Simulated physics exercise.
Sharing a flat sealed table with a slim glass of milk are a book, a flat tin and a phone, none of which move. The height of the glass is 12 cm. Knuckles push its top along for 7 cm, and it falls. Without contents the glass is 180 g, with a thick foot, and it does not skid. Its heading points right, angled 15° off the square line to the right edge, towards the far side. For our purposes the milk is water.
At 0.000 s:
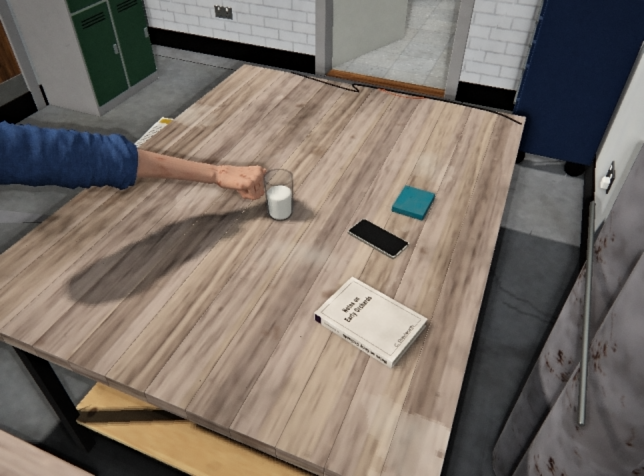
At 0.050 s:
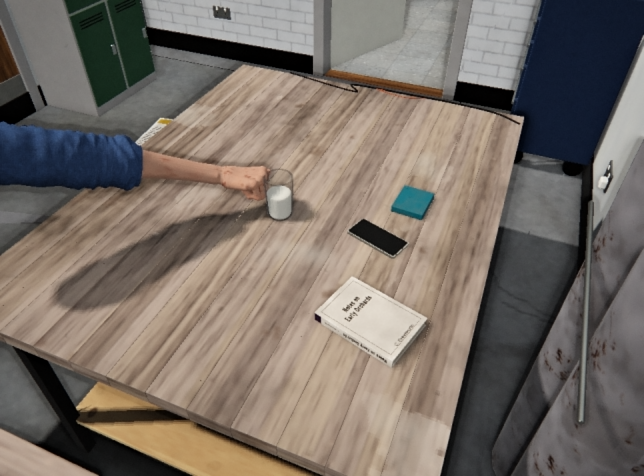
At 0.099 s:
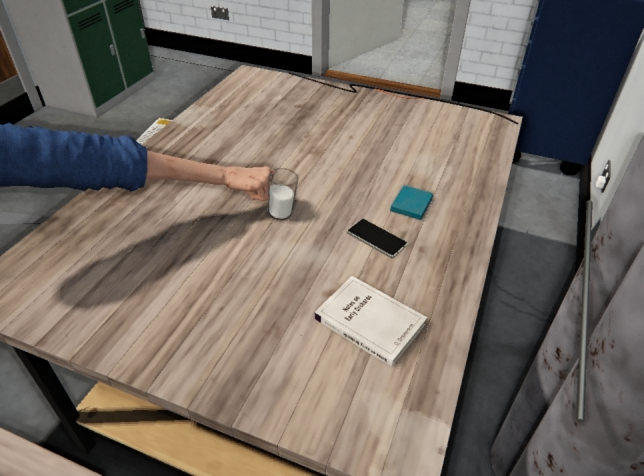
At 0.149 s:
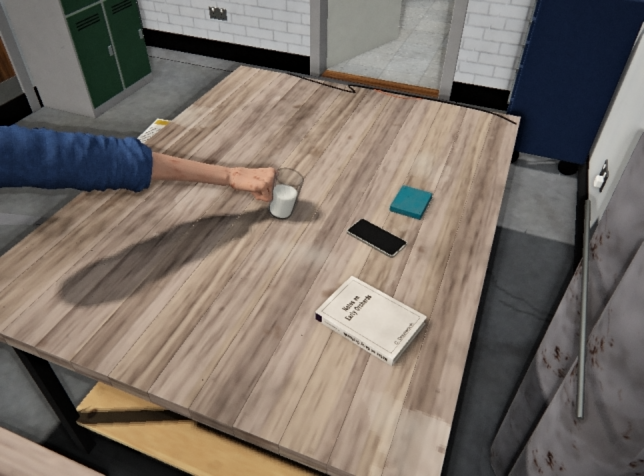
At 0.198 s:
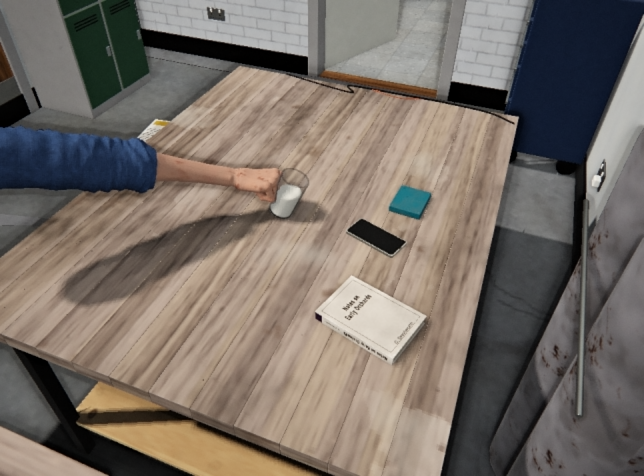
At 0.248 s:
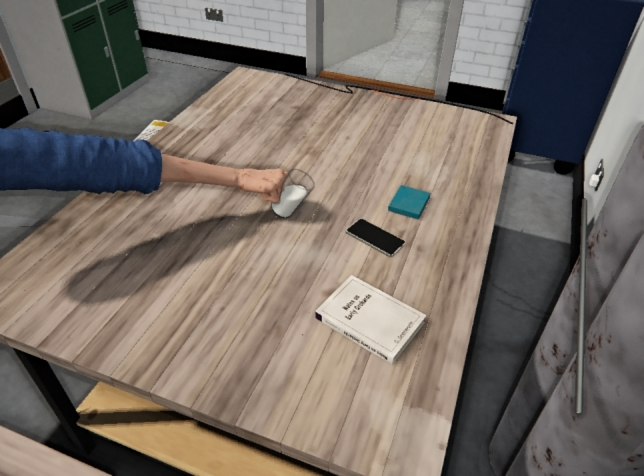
On a wooden table with a book, a phone and a teal case lying on it, a blue-sleeved arm pushed its fist against a glass of milk, which leaned further and further right.
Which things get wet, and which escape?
Book: Escapes; flat tin: Wet; phone: Wet.
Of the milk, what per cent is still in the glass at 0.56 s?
It is close to 74 percent.
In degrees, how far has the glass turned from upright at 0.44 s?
Roughly 72 degrees.
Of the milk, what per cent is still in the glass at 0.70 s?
Roughly 40 per cent.
Then, 0.44 s in, the tilt is 72° and 100 per cent is in the glass, 0 has run off the table; wet so far, nothing.
Then, 0.56 s in, the tilt is 88° and 74 per cent is in the glass, 0 has run off the table; wet so far, phone.
Then, 0.70 s in, the tilt is 88° and 39 per cent is in the glass, 0 has run off the table; wet so far, flat tin, phone.
Then, 0.94 s in, the tilt is 88° and 20 per cent is in the glass, 1 has run off the table; wet so far, flat tin, phone.
Finally, 7 per cent is in the glass, 18 has run off the table; wet so far, flat tin, phone.
